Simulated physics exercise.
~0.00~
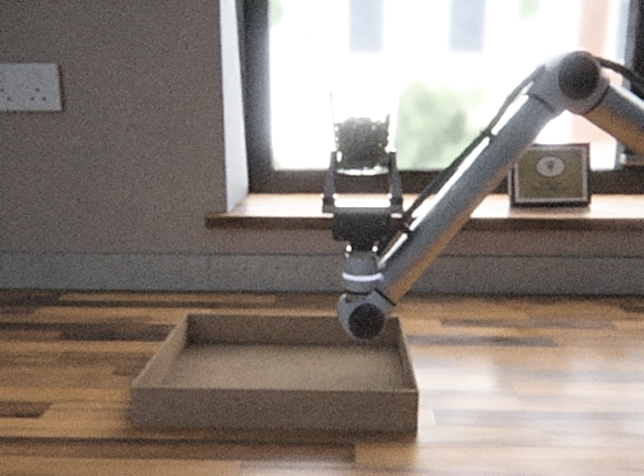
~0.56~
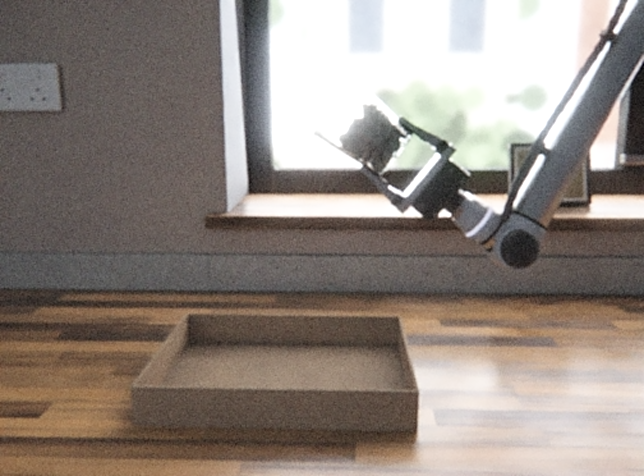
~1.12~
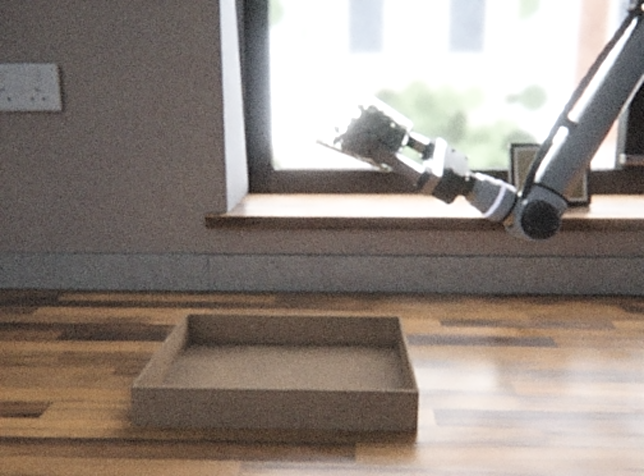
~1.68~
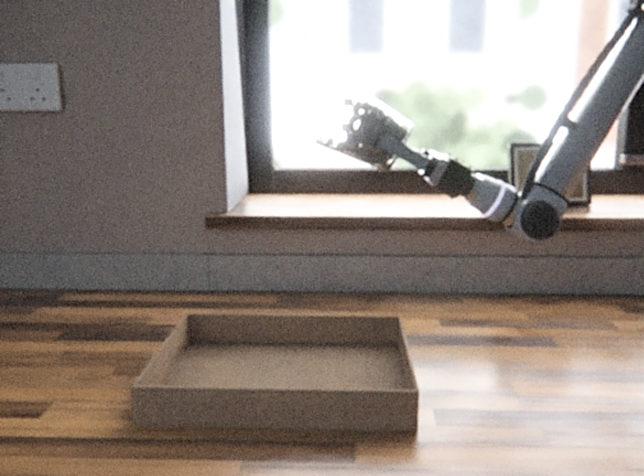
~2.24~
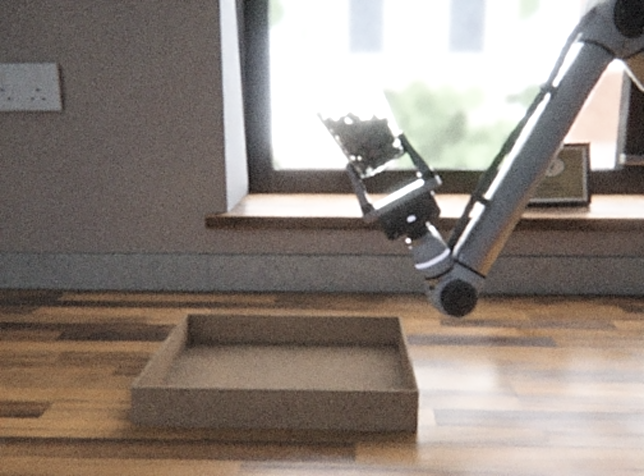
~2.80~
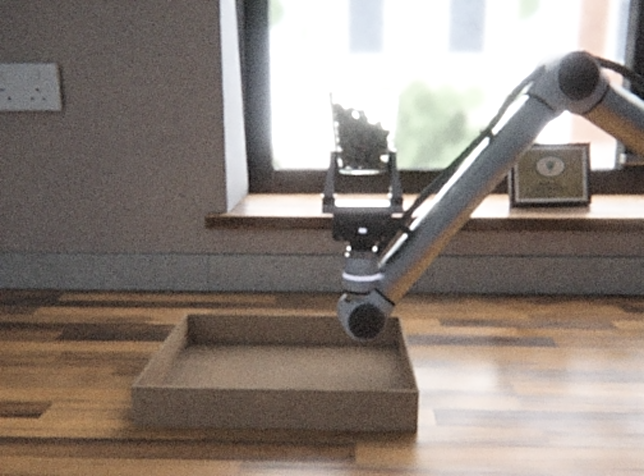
A robot arm tips a dark cup of pebbles leftward, then returns it upright unspilled.
